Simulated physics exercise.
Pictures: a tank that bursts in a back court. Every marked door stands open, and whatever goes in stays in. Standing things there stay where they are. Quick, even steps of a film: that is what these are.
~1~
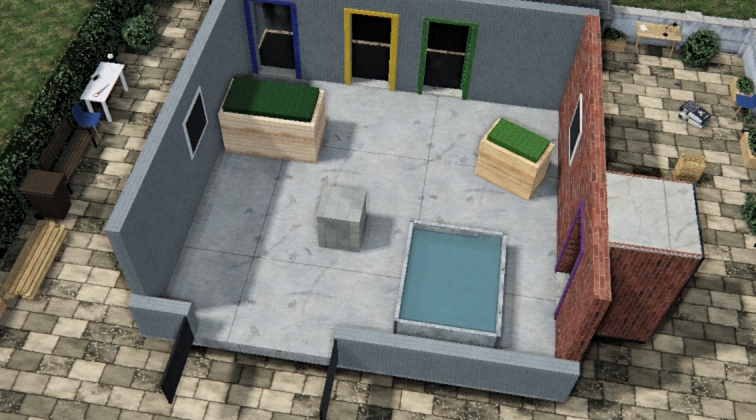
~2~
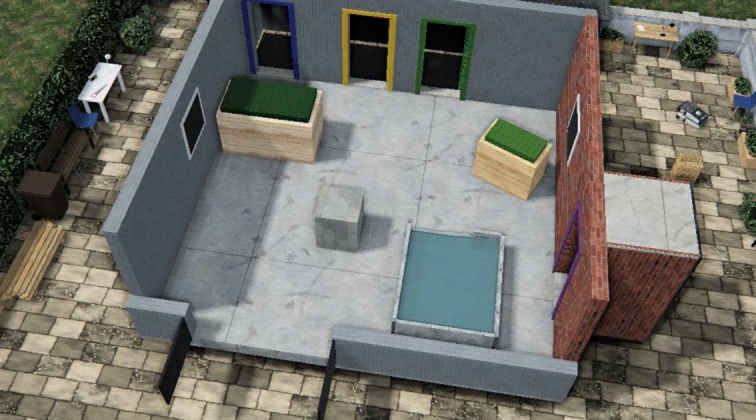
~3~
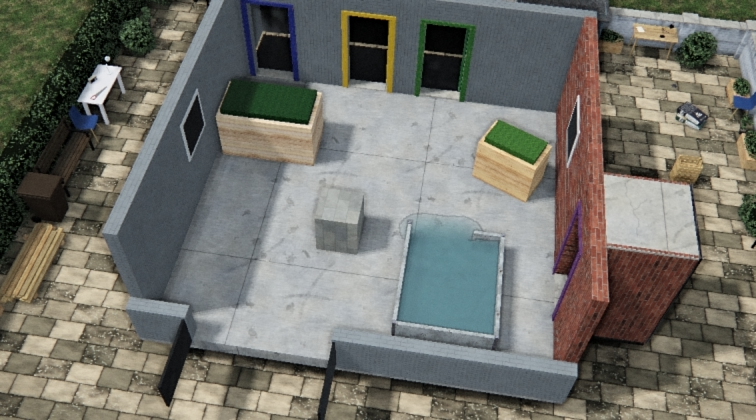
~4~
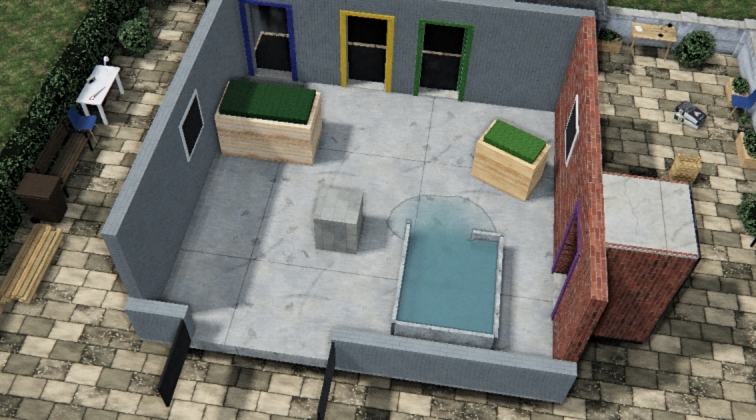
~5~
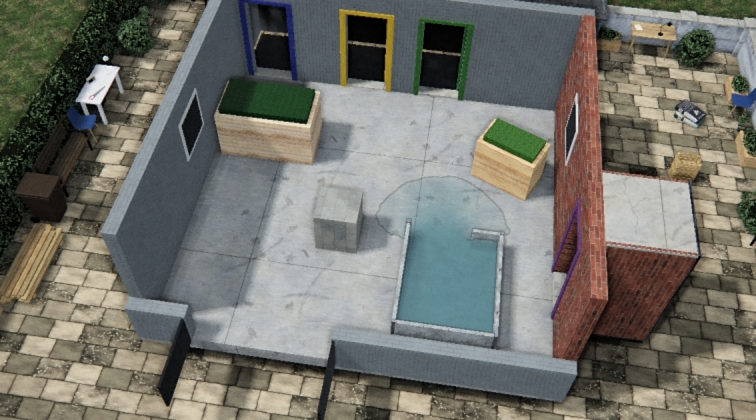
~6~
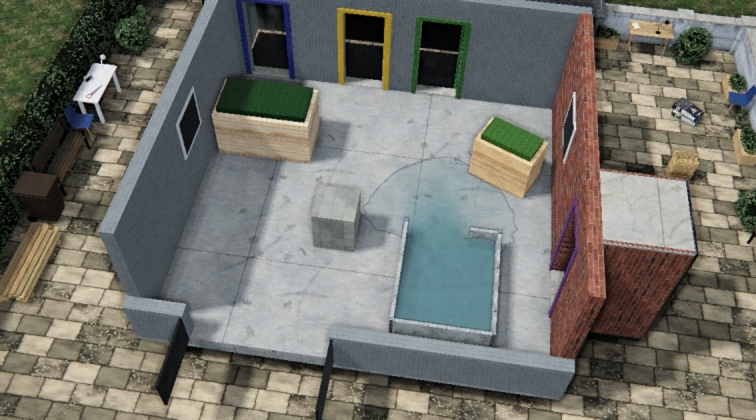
A tank of blue-green water bursts in a grey-floored, walled court, seen from high above. Behind it stand a grey block at centre, two wooden planters topped with green, and blue, yellow and green doorways in the back wall, with a red brick wall at right. Water pours through the tank's far side and spreads across the floor in a widening, rounded sheet, while the view shifts very slightly.
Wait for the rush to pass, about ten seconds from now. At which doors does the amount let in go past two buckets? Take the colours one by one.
Door by door: The blue door goes past two; the yellow door goes past two; the purple door stays at two or fewer; the green door goes past two.
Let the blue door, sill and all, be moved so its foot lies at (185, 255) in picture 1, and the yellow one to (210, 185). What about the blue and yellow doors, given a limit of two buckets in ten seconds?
What happens next: The blue one falls below the limit, and the yellow one falls below the limit.
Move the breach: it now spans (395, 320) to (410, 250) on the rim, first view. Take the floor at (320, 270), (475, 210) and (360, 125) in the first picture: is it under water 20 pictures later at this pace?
Taking the points in order: Swamped, unwetted and unwetted.
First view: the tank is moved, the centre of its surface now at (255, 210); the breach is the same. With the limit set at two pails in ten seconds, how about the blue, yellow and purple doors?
Results - blue: Tops the limit; yellow: Doesn't reach it; purple: Doesn't reach it.
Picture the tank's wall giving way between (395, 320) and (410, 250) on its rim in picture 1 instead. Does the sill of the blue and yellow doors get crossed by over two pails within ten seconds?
Blue door: Below the limit; yellow door: Below the limit.
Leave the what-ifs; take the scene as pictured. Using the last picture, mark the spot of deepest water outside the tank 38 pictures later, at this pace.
I'd go with (235, 96) as the deepest place.
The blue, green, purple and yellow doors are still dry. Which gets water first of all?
It's the one in green.
A moment on, water covers 20 % of the floor; the blue door not reached, the yellow door not reached, the purple door not reached, the green door not reached.
Next, water covers 35 % of the floor; the blue door not reached, the yellow door not reached, the purple door not reached, the green door over two buckets in.
Then, water covers 45 % of the floor; the blue door wet at the sill, nothing in, the yellow door over two buckets in, the purple door wet at the sill, nothing in, the green door far over two buckets in.
Later, water covers 60 % of the floor; the blue door under two buckets in, the yellow door over two buckets in, the purple door wet at the sill, nothing in, the green door far over two buckets in.
In the end, water covers 70 % of the floor; the blue door over two buckets in, the yellow door far over two buckets in, the purple door wet at the sill, nothing in, the green door far over two buckets in.
